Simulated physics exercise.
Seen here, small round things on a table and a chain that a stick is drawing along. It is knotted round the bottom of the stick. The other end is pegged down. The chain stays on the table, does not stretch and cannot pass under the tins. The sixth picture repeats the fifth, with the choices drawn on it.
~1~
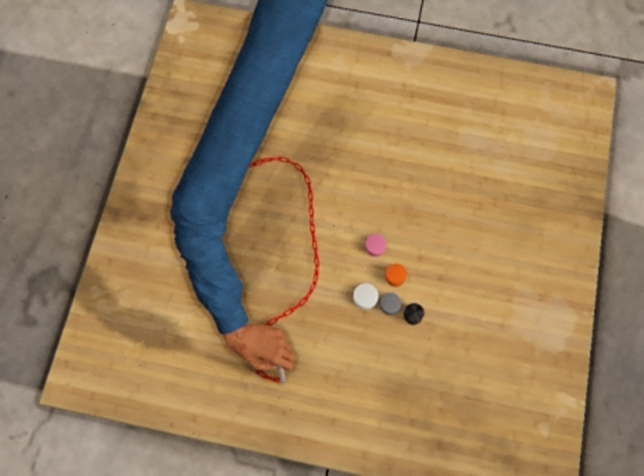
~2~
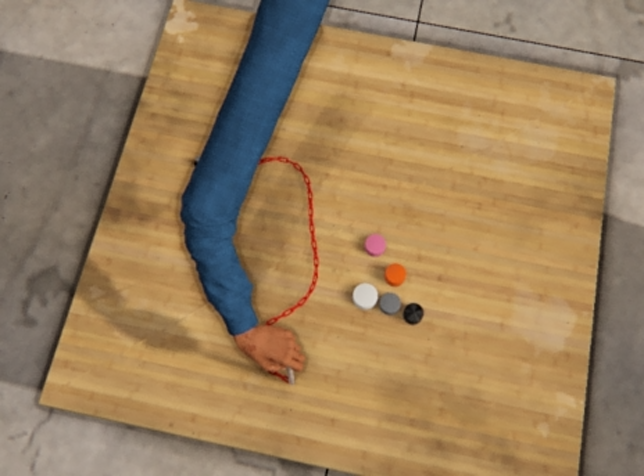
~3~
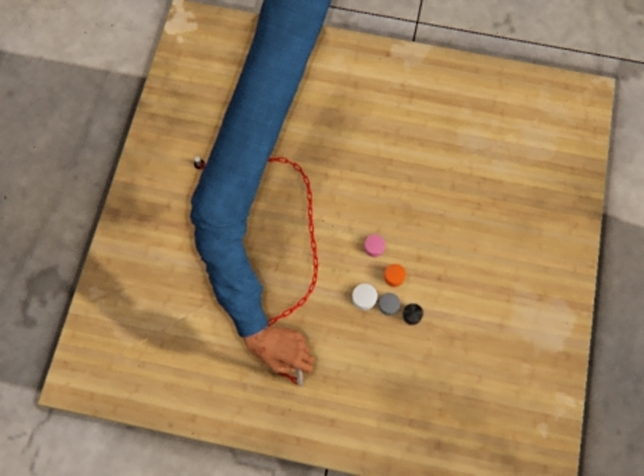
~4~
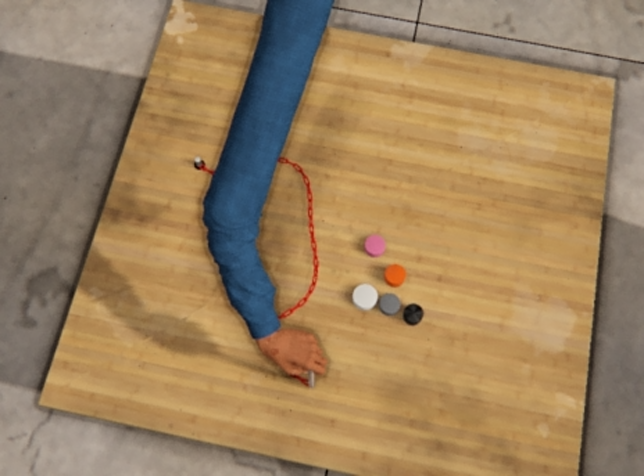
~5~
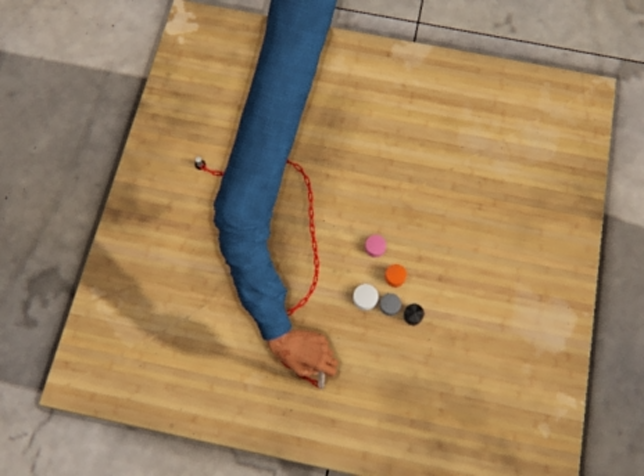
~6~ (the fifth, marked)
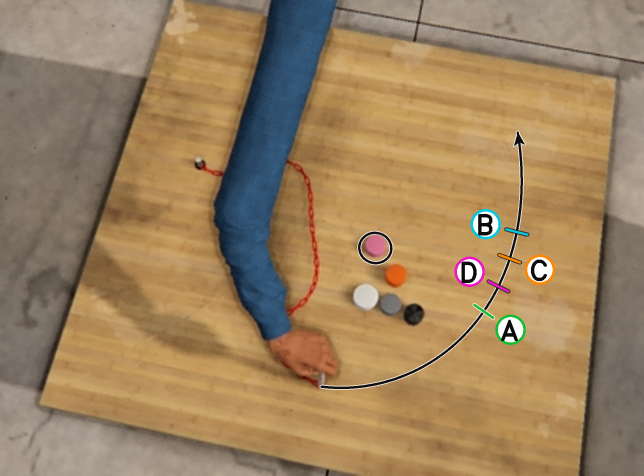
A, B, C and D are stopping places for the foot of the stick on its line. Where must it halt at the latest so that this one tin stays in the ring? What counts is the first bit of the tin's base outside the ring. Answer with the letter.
B.
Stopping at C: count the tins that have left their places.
By then, three.
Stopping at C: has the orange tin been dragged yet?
No.
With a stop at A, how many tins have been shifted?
The count is none.
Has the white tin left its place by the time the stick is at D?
By then, no.
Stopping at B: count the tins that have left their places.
By then, four.
On the marked copy, A at (484, 311); B at (517, 232); C at (510, 259); D at (498, 286); the ring at (375, 248); the route from (322, 387) via (490, 302) to (518, 133).
Following B. Soon after the start, foot of the stick (419, 369); pink tin (376, 246).
Later, foot of the stick (489, 303); pink tin (376, 246).
In the end, foot of the stick (517, 232); white tin (373, 272); grey tin (395, 276); orange tin (400, 257); black tin (414, 271); pink tin (376, 246); the pink tin is still in its ring.
As for the rest, A is safe but short; C is safe but short; D is safe but short.
